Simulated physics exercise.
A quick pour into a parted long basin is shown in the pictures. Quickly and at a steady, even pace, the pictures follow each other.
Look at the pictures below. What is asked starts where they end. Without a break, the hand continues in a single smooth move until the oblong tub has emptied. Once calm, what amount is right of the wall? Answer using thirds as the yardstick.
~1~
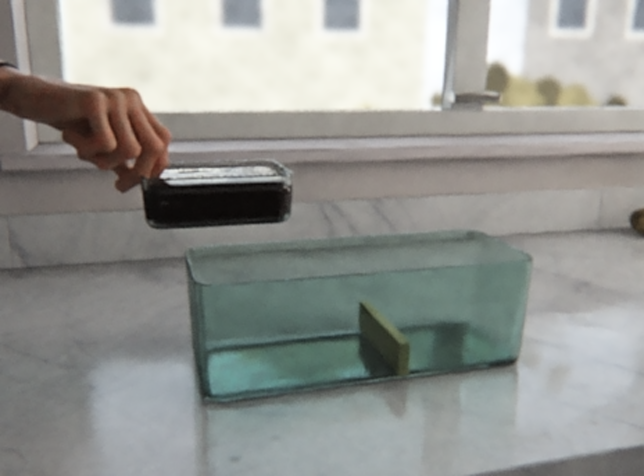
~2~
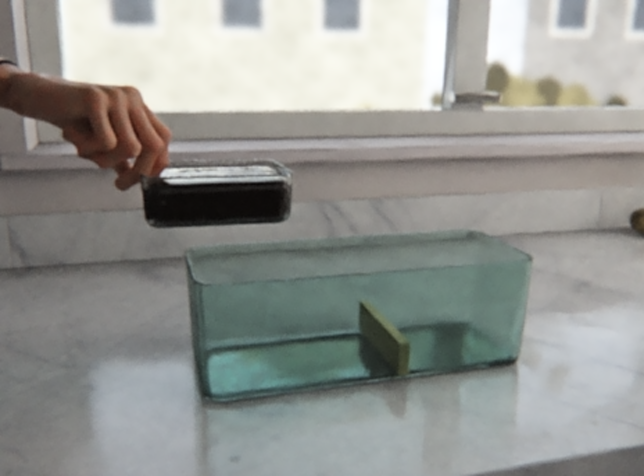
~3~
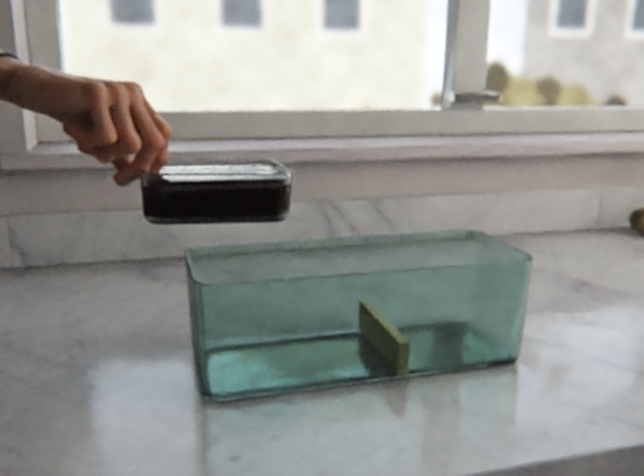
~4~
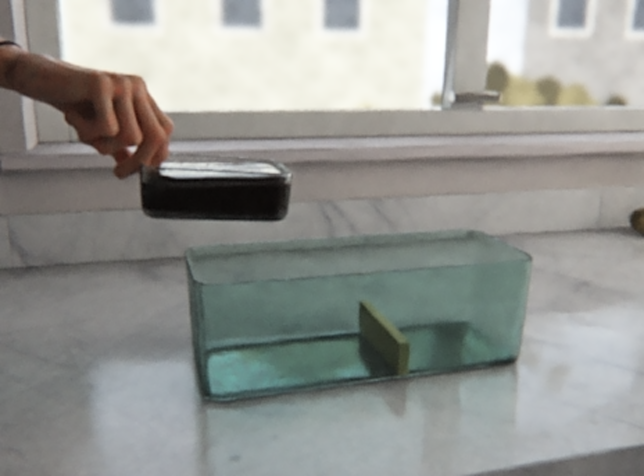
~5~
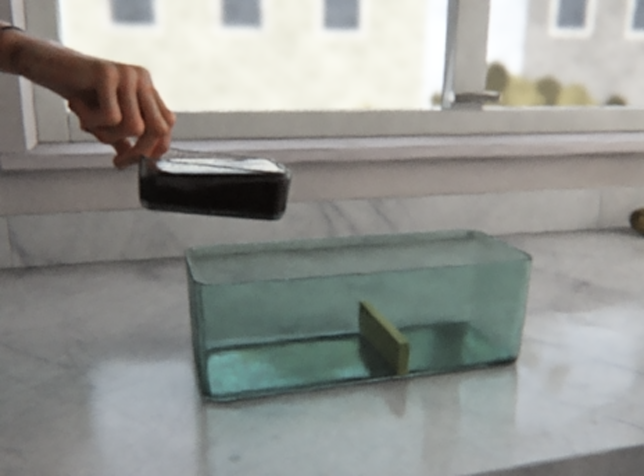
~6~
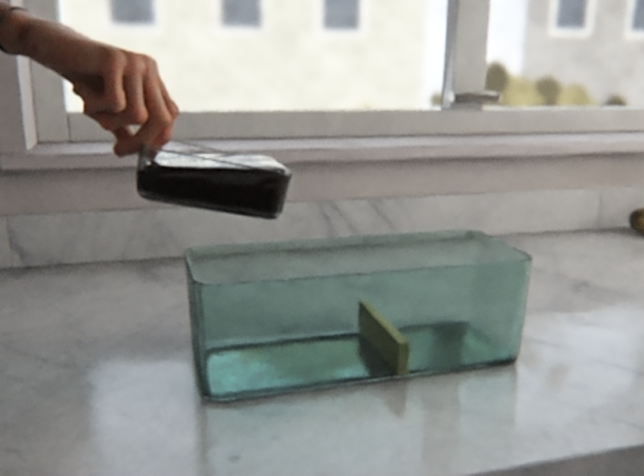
Under a third of it.
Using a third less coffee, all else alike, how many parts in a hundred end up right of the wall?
Estimated share: Close to 5 per cent.
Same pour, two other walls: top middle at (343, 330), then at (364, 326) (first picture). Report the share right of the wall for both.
My guess is some 70 percent the first time and some 55 percent the second.
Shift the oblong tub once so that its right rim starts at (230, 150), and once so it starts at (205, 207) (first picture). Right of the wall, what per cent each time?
It works out to around 10 % and then around 10 %.
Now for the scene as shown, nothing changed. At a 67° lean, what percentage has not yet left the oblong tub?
It works out to close to 20 percent.
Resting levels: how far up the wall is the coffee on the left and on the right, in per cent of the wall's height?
Left about 40, right about 10.
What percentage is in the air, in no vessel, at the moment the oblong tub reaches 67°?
40 %.
A moment on, the oblong tub is tipped part way and 20 per cent is still to pour, 40 is left of the wall and 1 right of it.
Next, the oblong tub is tipped right over and 2 per cent is still to pour, 74 is left of the wall and 18 right of it.
Then the oblong tub is tipped right over and 0 per cent is still to pour, 78 is left of the wall and 19 right of it.
Later the oblong tub is tipped right over and 0 per cent is still to pour, 78 is left of the wall and 19 right of it.
In the end 78 per cent lies left of the wall, 19 right of it and 3 outside.
